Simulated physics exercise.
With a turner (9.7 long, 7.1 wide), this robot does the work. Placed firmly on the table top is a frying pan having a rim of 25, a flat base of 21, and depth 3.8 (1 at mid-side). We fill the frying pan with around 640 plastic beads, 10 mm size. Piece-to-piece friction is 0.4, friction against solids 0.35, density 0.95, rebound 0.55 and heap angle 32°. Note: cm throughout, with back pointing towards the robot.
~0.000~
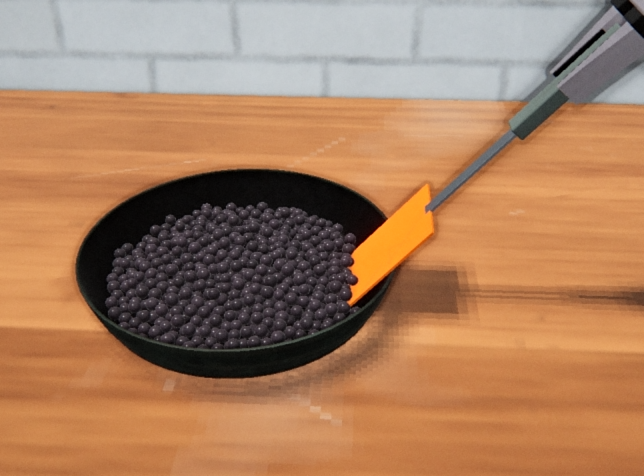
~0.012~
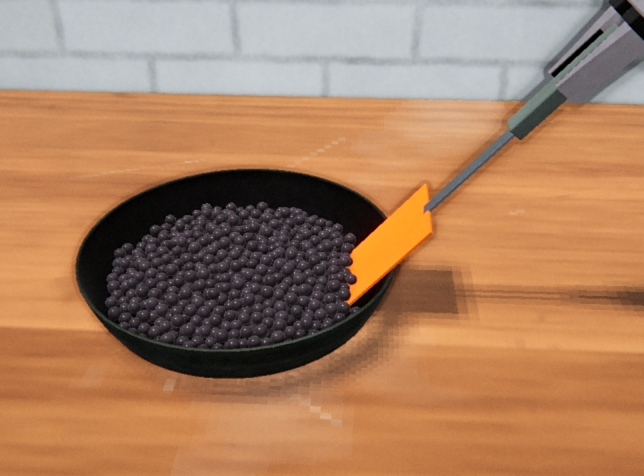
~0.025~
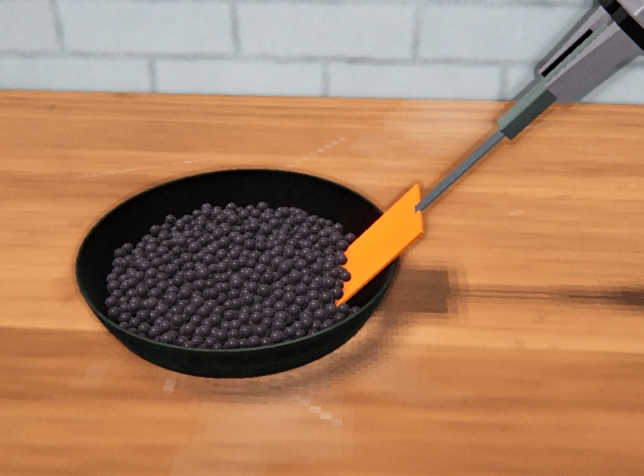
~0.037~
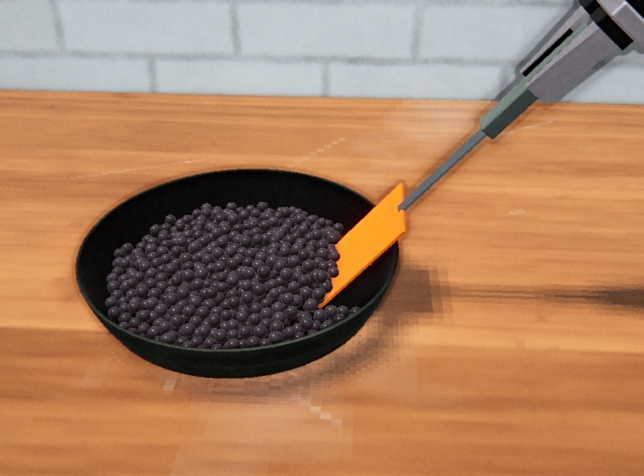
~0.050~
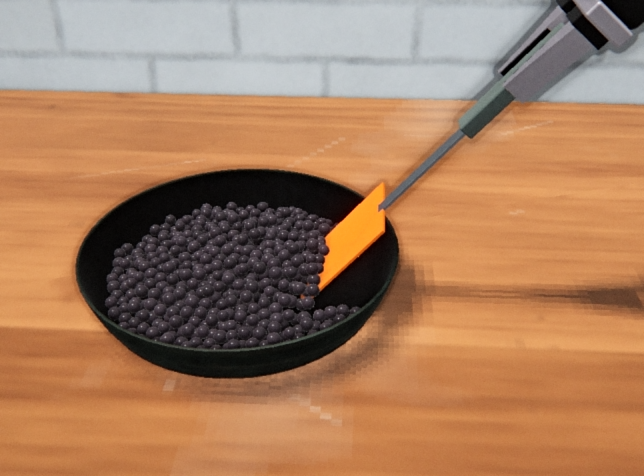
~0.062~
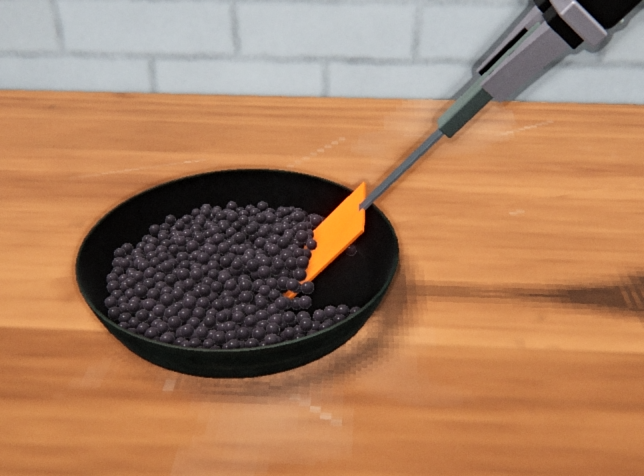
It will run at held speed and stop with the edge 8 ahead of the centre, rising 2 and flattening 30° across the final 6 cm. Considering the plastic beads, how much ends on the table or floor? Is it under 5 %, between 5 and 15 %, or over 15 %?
It is between 5 and 15 %.
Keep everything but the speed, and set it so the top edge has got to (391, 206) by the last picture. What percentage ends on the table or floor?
Near 0 in a hundred.
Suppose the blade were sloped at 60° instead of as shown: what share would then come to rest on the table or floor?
Near 10 %.
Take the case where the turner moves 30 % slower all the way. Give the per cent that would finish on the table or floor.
About 5 per cent.
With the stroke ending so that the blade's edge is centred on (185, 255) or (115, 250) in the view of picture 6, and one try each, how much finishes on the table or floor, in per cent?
First try about 0 percent, second about 15 percent.
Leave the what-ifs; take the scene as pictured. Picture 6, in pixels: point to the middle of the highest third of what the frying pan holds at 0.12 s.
(207, 248).
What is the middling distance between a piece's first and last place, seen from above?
The value is roughly 3 cm.
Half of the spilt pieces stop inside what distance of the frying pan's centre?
Some 22 centimetres.
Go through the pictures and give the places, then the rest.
The turner top edge at (431, 207), sloping 50°; upper third of the load around (248, 267), from x 110 to 355, top at y 210; 639 in the frying pan, in the first frame.
The turner top edge at (429, 207), sloping 50°; upper third of the load around (248, 267), from x 110 to 355, top at y 210, in the second frame.
The turner top edge at (420, 207), sloping 50°; upper third of the load around (253, 265), from x 110 to 355, top at y 210, in the third frame.
The turner top edge at (403, 207), sloping 50°; upper third of the load around (255, 265), from x 110 to 355, top at y 205, in the fourth frame.
The turner top edge at (384, 206), sloping 50°; upper third of the load around (253, 262), from x 110 to 355, top at y 205, in the fifth frame.
The turner top edge at (364, 205), sloping 50°; upper third of the load around (253, 260), from x 110 to 355, top at y 205; 639 in the frying pan, in the sixth frame.
After 0.09 s, sloping 50°, highest piece 6 above the table; 639 in the frying pan.
After 0.12 s, sloping 41°, highest piece 7 above the table; 639 in the frying pan.
After 0.34 s, sloping 20°, highest piece 6 above the table; 591 in the frying pan, 43 on the table or floor, 5 on the blade or in flight.
After 1.39 s, sloping 20°, highest piece 5 above the table; 591 in the frying pan, 48 on the table or floor.
In the end, 591 in the frying pan, 48 on the table or floor. That is 8 % on the table or floor.
